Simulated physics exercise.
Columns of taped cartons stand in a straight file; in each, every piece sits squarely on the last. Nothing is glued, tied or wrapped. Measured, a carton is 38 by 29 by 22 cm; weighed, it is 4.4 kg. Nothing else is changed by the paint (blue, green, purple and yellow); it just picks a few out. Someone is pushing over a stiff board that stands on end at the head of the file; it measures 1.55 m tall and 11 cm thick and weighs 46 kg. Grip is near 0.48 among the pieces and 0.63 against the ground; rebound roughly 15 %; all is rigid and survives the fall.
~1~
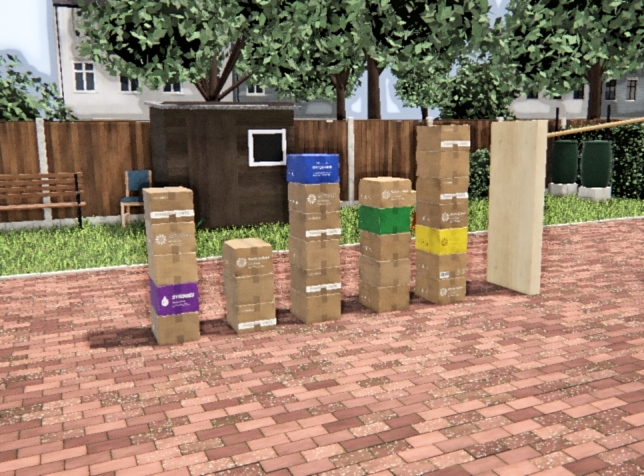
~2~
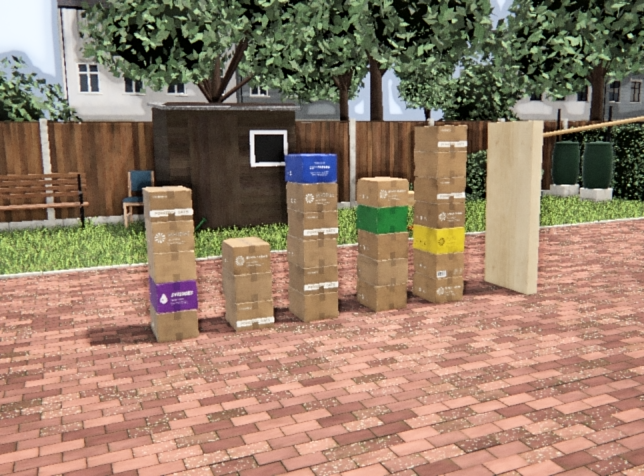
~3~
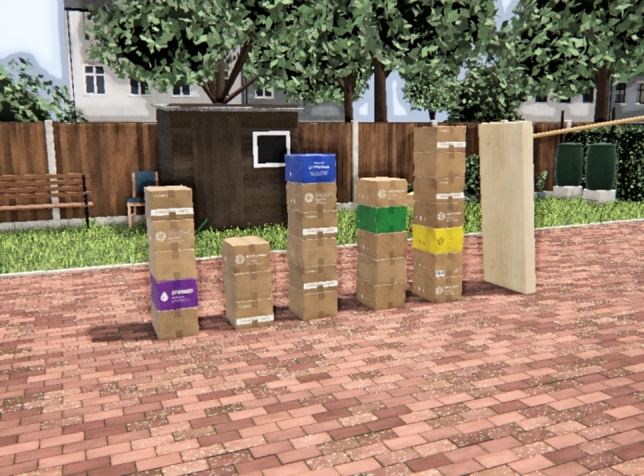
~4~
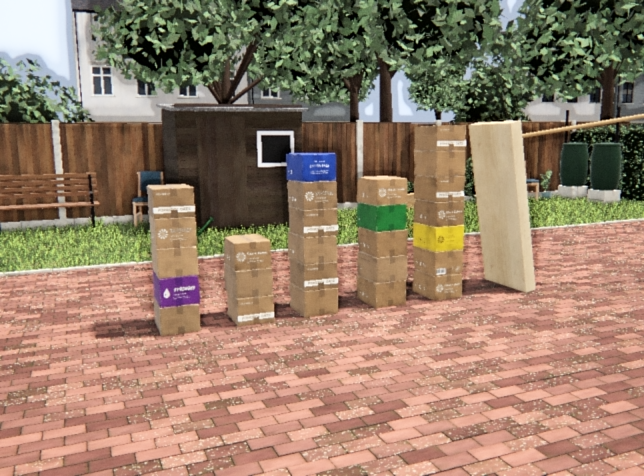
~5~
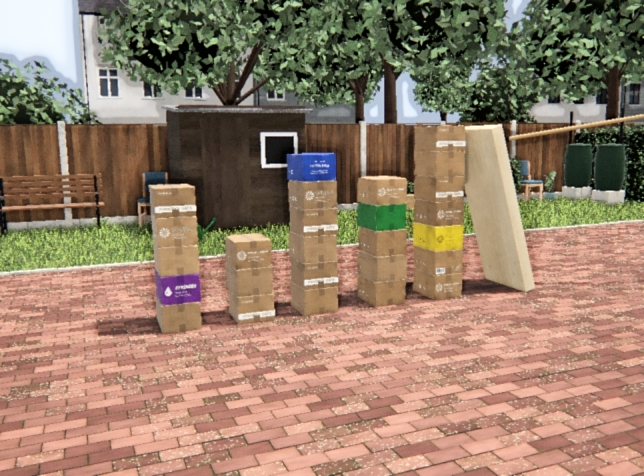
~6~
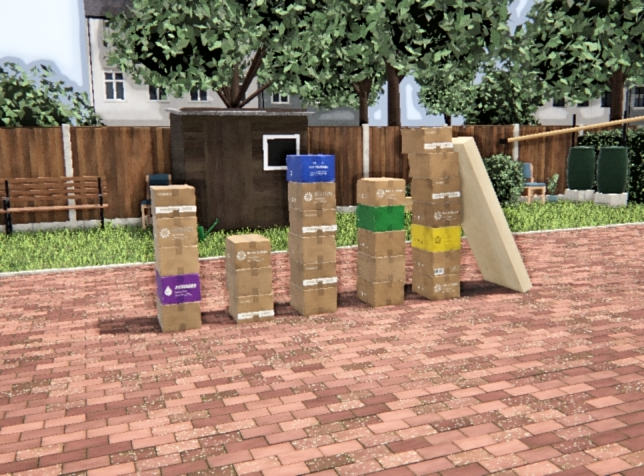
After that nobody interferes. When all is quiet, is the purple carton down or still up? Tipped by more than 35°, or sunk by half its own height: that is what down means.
Answer: That purple carton goes down.
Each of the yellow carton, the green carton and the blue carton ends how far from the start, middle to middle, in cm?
Net displacement, roughly: Yellow ~ 50 cm, green ~ 80 cm, blue ~ 240 cm.
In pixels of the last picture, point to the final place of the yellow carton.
Resting position, last image: About (385, 256).
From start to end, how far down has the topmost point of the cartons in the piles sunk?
60 cm.
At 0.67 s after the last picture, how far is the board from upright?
At that time it leans about 55°.
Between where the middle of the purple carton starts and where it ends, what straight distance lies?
Start and end are some 55 cm apart.
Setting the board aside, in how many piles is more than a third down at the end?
In total, 5.
Then, 0.67 s later than the last frame, board 57° from upright; 6 of the 26 cartons down; purple carton unmoved; yellow carton tilted 54°.
Then, 1.45 s later than the last frame, board 65° from upright; 17 of the 26 cartons down; purple carton tilted 25°; yellow carton tilted 53°, 14 cm lower.
When it is over, board 65° from upright; 25 of the 26 cartons down; purple carton on its side; blue carton on its side; yellow carton tilted 53°, 14 cm lower. In pixels of the last frame, middles, purple carton near (108, 314), blue carton near (36, 320).
